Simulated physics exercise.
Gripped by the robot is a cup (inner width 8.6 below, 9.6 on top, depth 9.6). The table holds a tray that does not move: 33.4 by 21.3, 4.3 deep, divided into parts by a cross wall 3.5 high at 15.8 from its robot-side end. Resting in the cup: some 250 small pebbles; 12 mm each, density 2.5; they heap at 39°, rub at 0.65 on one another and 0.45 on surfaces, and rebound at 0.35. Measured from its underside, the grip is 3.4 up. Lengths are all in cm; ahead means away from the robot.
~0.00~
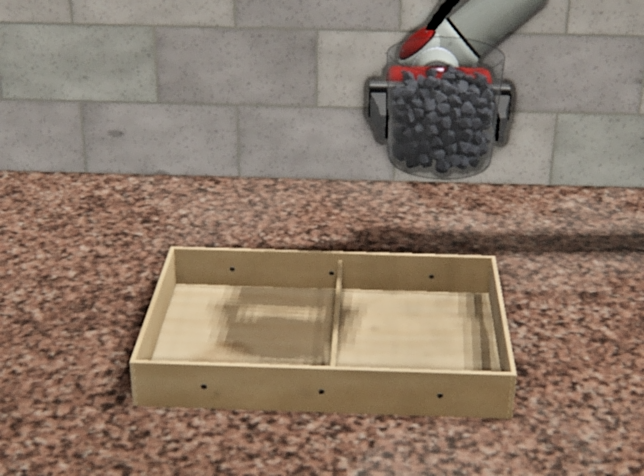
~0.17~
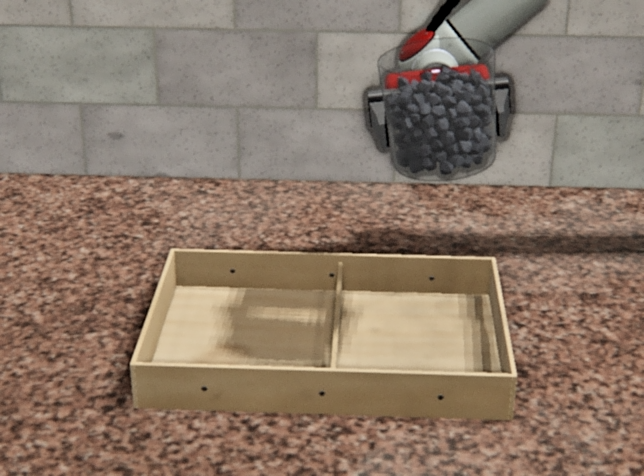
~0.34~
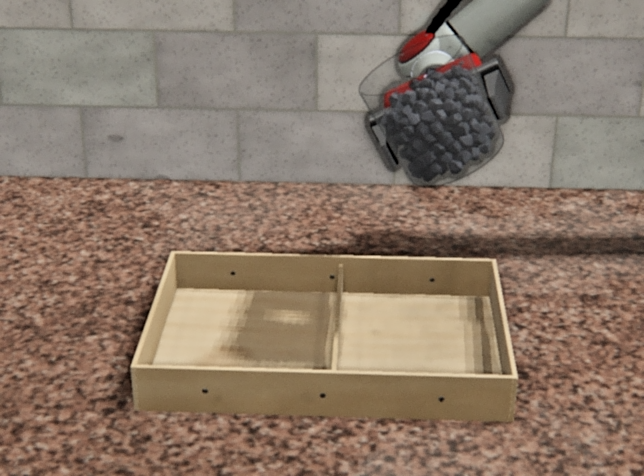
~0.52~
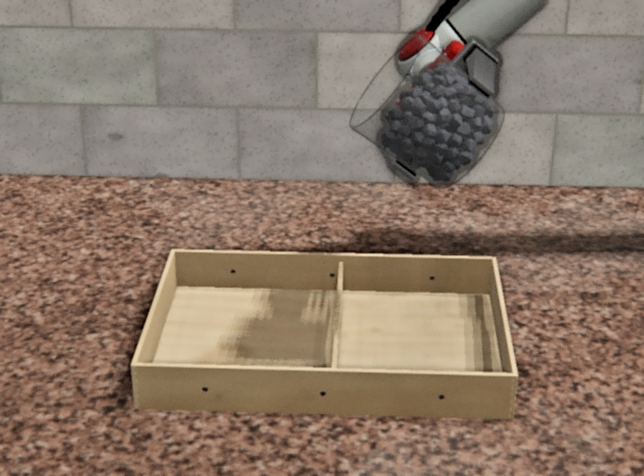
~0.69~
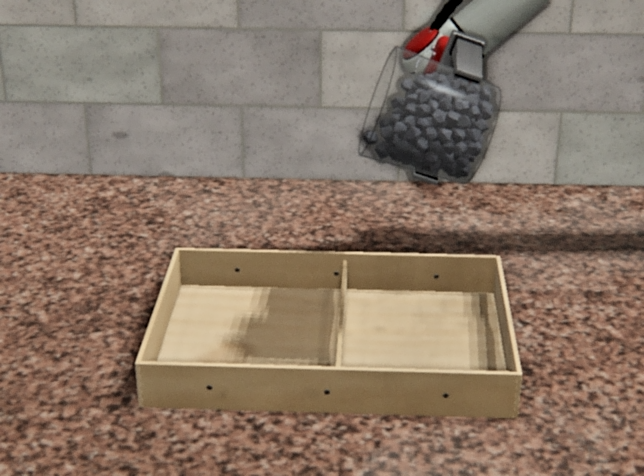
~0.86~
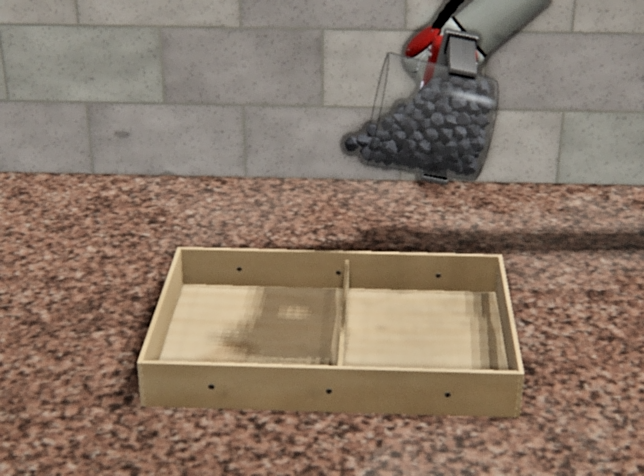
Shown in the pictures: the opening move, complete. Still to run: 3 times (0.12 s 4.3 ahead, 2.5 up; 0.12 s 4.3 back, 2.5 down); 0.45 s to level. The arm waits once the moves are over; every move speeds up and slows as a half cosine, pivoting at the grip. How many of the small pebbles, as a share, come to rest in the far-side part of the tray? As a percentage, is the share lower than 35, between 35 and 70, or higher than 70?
The share is higher than 70 per cent.
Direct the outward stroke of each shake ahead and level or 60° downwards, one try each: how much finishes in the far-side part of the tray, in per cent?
Near 70 and 20 percent respectively.
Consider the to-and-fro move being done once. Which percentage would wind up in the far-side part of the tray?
It would come to about 70 %.
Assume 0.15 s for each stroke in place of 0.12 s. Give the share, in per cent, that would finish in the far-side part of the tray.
I'd expect close to 70 per cent then.
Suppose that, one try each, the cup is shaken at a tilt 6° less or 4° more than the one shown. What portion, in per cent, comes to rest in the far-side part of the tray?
They would come to near 80 and 90 per cent.
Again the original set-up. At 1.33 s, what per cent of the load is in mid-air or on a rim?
Roughly 14 percent.
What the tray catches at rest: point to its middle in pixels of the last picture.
Around (265, 334) in the last view.
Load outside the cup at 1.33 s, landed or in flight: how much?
Roughly 80 per cent by then.
After 1.33 s, tilted 79° forward, highest piece 23 above the table; 164 in the far-side part, 48 in the cup, 5 in the robot-side part, 35 in flight or on a rim.
After 1.80 s, tilted 42° forward, highest piece 25 above the table; 223 in the far-side part, 21 in the cup, 6 in the robot-side part, 1 on the table or floor, 1 in flight or on a rim.
After 2.23 s, level, highest piece 24 above the table; 224 in the far-side part, 21 in the cup, 6 in the robot-side part, 1 on the table or floor.
After 3.28 s, level, highest piece 24 above the table; 224 in the far-side part, 21 in the cup, 6 in the robot-side part, 1 on the table or floor.
At rest, 224 in the far-side part, 21 in the cup, 6 in the robot-side part, 1 on the table or floor. That is 89 % in the far-side part of the tray.
